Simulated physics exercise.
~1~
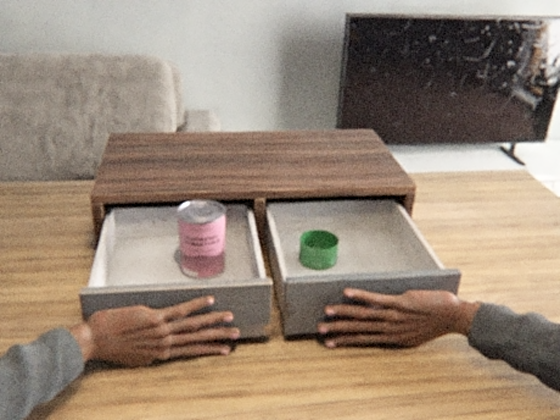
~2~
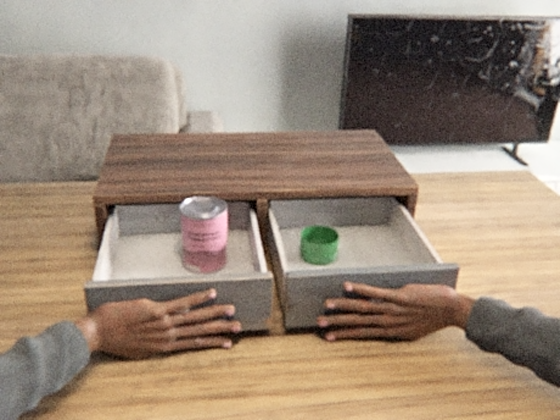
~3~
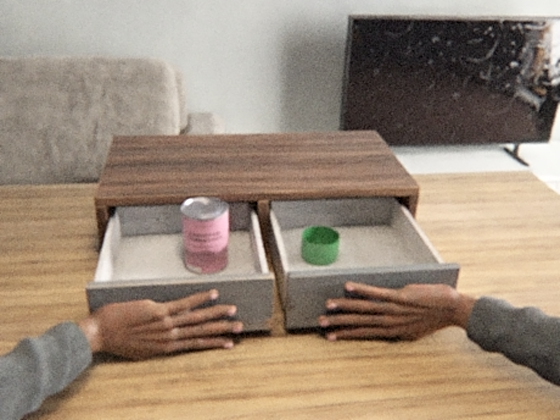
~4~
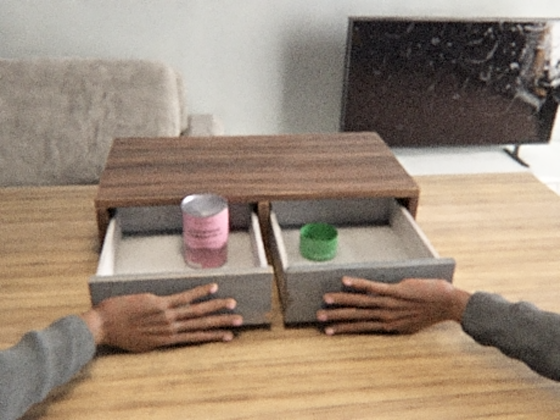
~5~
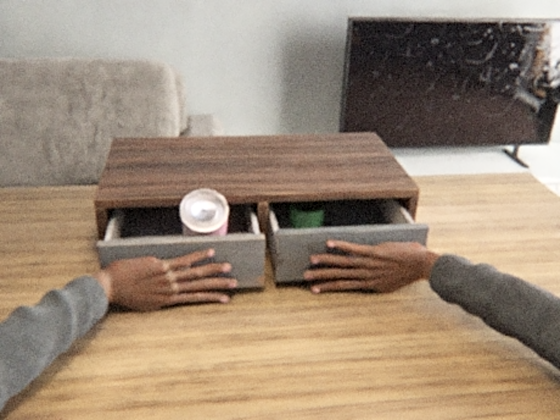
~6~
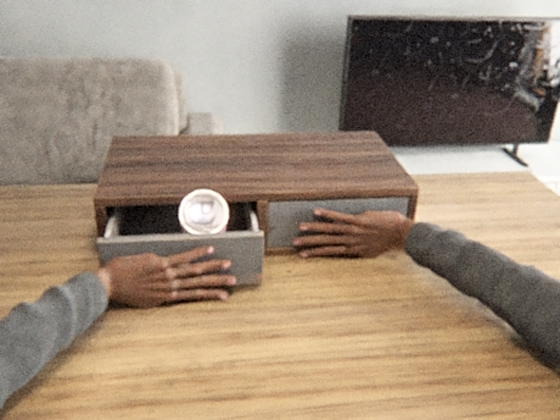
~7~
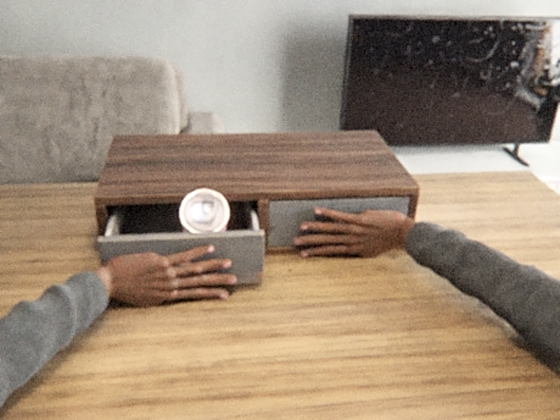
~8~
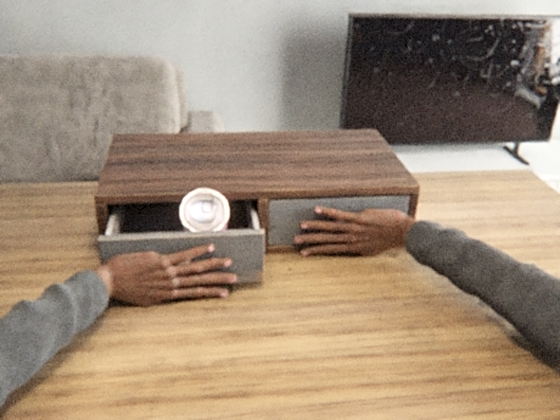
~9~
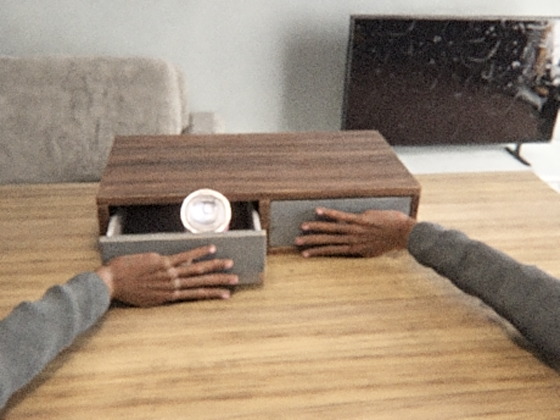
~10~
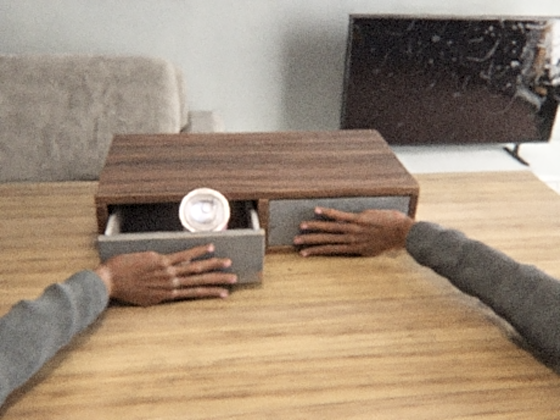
We see two hands push the open drawers of a small wooden chest, the left holding a pink tin and the right a green container. The tin tips and the left drawer stops, still ajar, while the right one slides fully shut, hiding the green container.
